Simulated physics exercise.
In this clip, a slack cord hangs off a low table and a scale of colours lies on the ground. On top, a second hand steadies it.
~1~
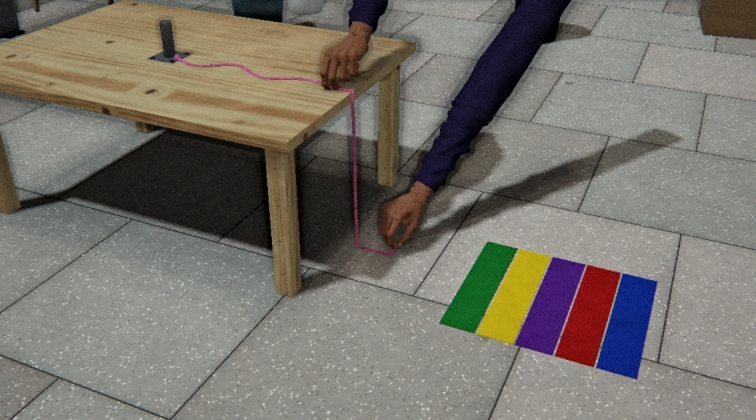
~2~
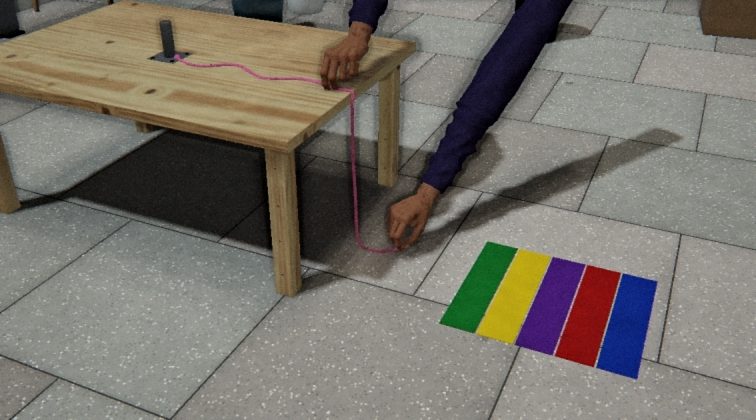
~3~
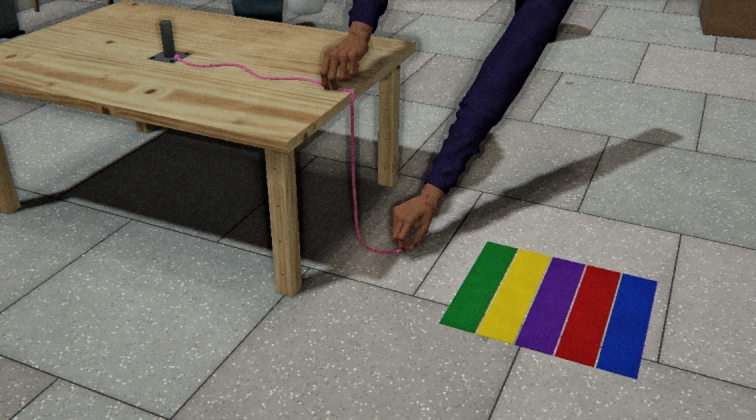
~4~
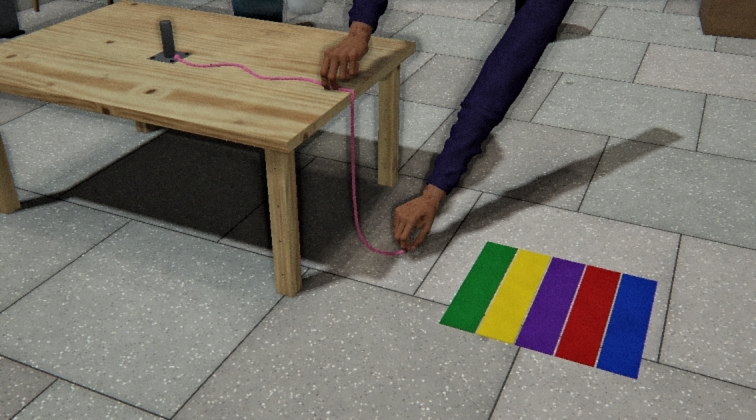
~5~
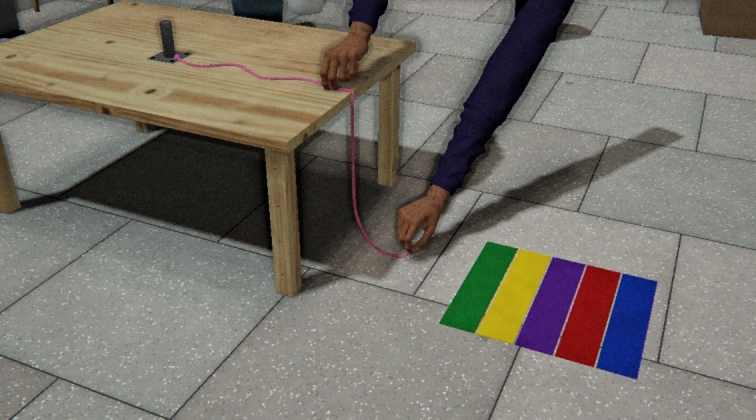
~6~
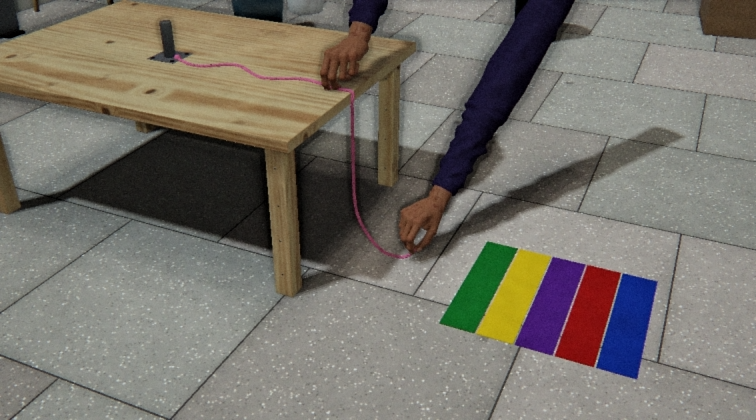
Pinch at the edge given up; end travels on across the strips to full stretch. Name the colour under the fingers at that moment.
Yellow.
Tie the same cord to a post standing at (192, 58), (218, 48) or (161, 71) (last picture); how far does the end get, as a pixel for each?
Taking the tries in turn, you get (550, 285), (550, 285) and (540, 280).
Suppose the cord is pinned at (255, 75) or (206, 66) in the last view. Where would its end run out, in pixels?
Per try (px): (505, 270), (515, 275).
Soon after, end near (457, 260); short of the strips.
After that, end near (496, 270); over green.
At the stop, end near (520, 276); over yellow. Over yellow.
